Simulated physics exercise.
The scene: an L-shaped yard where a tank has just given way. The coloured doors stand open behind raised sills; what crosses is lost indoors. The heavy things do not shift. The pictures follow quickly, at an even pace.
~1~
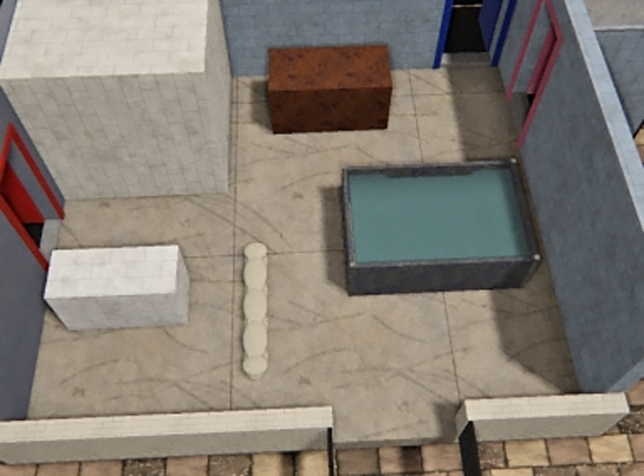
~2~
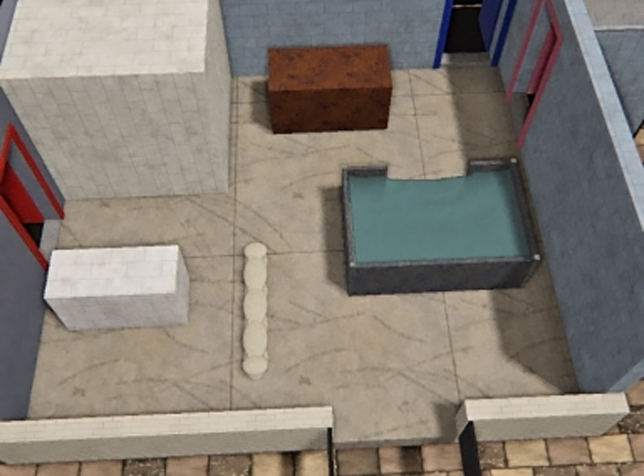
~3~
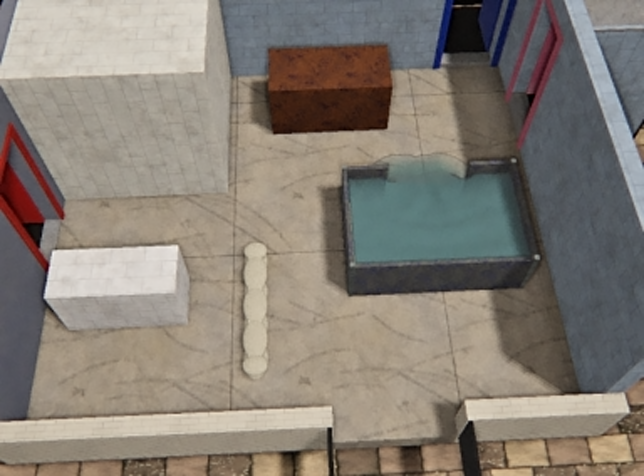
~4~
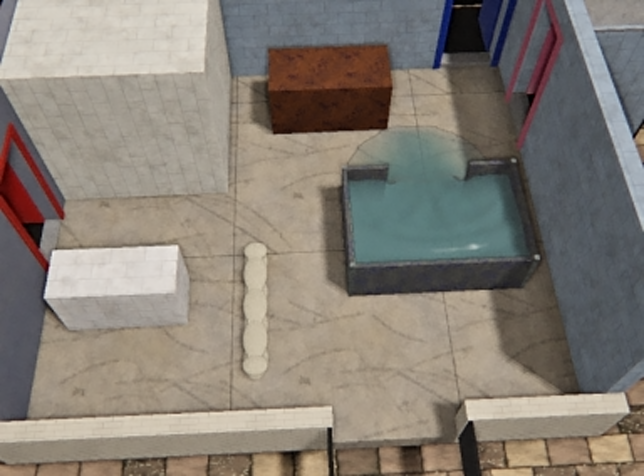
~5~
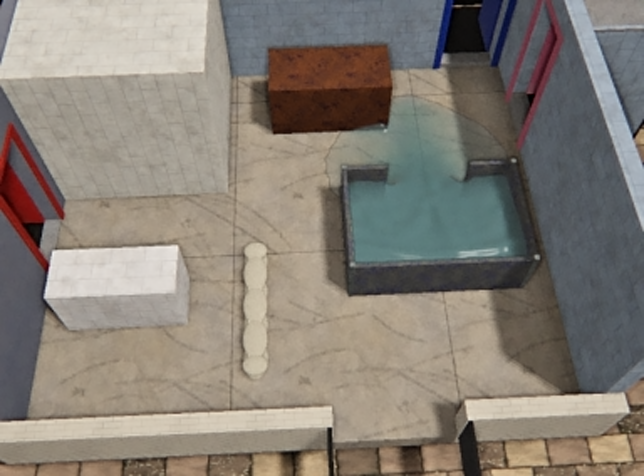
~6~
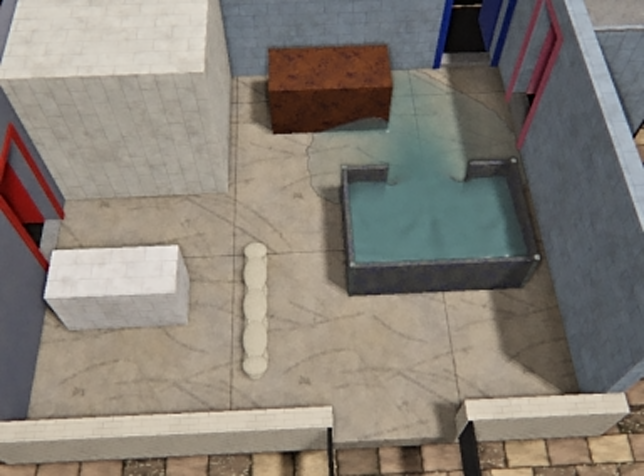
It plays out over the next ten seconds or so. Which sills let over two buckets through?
One by one: The red door floods; the pink door holds within the limit; the blue door floods.
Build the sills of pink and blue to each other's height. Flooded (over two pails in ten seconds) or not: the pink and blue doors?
In short: Pink is over; blue goes over.
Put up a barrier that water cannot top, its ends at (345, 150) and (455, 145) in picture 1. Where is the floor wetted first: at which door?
The door marked pink.
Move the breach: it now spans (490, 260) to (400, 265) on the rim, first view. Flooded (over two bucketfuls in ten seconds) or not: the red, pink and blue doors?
One by one: Red takes less, pink takes less, blue lets more in.
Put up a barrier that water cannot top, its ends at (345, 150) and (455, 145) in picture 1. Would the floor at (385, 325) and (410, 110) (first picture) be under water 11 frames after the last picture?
In turn: Free of water, no water.
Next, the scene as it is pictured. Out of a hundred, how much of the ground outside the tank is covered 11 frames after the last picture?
Close to 35 %.
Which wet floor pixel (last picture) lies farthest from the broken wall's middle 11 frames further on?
Close to (242, 79).
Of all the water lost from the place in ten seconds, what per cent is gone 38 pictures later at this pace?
Roughly 65 per cent.
A moment on, water covers 25 % of the floor; the red door not reached, the pink door wet at the sill, nothing in, the blue door over two buckets in.
Next, water covers 35 % of the floor; the red door not reached, the pink door wet at the sill, nothing in, the blue door far over two buckets in.
Then, water covers 45 % of the floor; the red door not reached, the pink door wet at the sill, nothing in, the blue door far over two buckets in.
Later, water covers 75 % of the floor; the red door under two buckets in, the pink door wet at the sill, nothing in, the blue door far over two buckets in.
In the end, water covers 95 % of the floor; the red door over two buckets in, the pink door wet at the sill, nothing in, the blue door far over two buckets in.
